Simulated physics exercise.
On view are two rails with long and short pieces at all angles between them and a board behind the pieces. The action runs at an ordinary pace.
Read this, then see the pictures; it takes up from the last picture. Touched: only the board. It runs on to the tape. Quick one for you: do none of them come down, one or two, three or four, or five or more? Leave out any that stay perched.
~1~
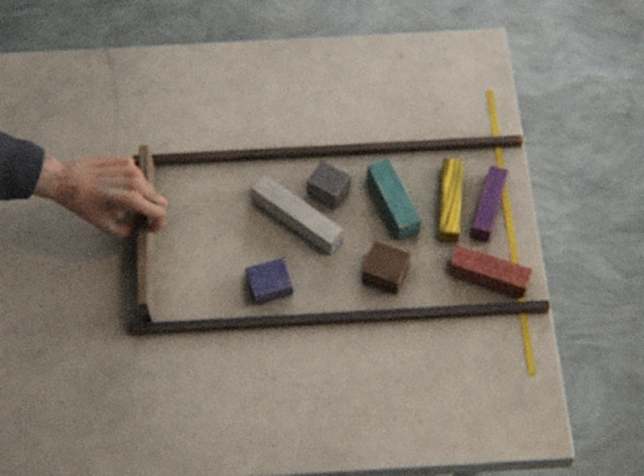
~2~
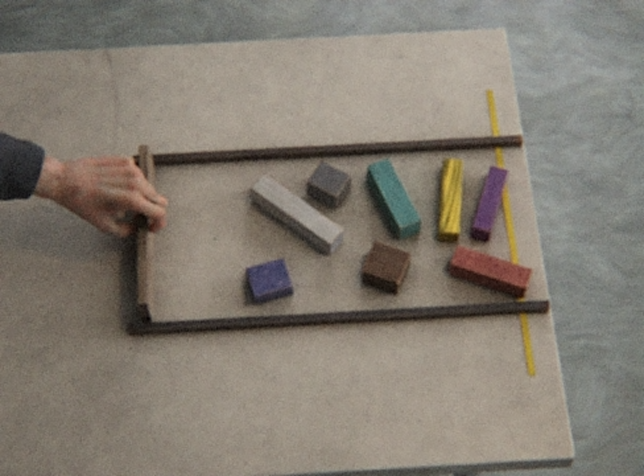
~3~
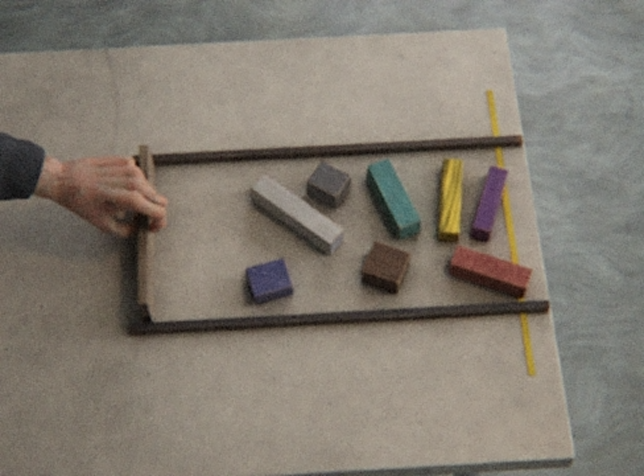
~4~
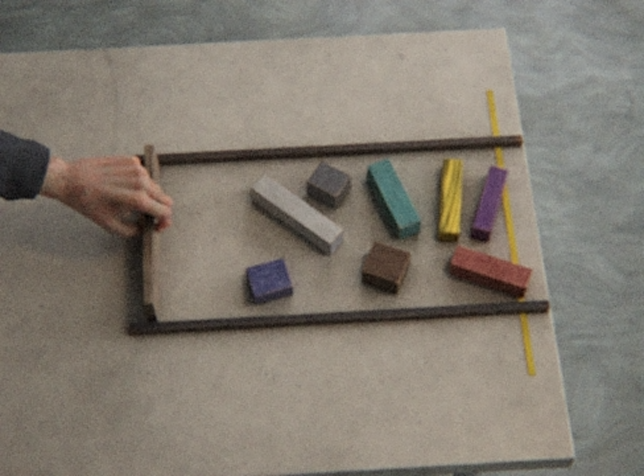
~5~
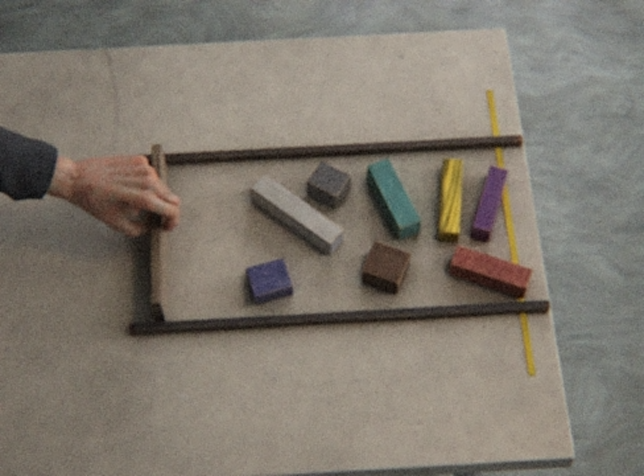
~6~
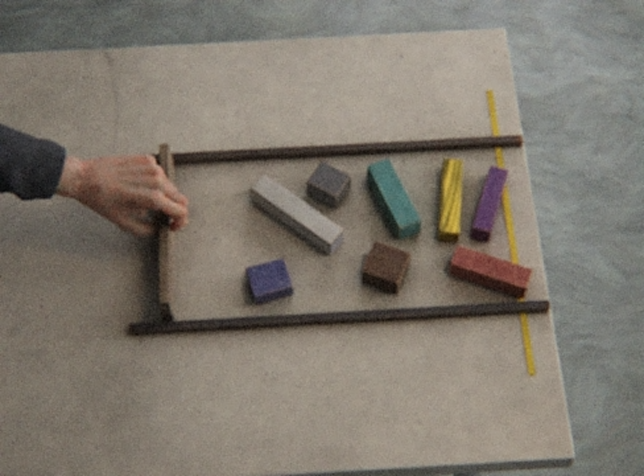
Five or more of them come down.
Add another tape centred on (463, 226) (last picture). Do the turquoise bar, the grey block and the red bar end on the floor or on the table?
Turquoise bar - stays in place, grey block - stays in place, red bar - goes down.
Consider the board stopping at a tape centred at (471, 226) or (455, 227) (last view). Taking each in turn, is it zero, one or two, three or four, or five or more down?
3 or 4, then one or two.
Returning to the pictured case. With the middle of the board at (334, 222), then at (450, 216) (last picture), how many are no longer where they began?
First 5, then 8.
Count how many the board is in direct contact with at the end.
1.
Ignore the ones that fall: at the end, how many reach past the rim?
The answer comes to 1.
Early on, none off yet; purple bar at rest near (490, 203); red bar at rest near (490, 272); yellow stick at rest near (450, 200).
Finally, the number that fall off is five or more; lost, white stick, grey block, brown block, turquoise bar, yellow stick, red bar and purple bar.
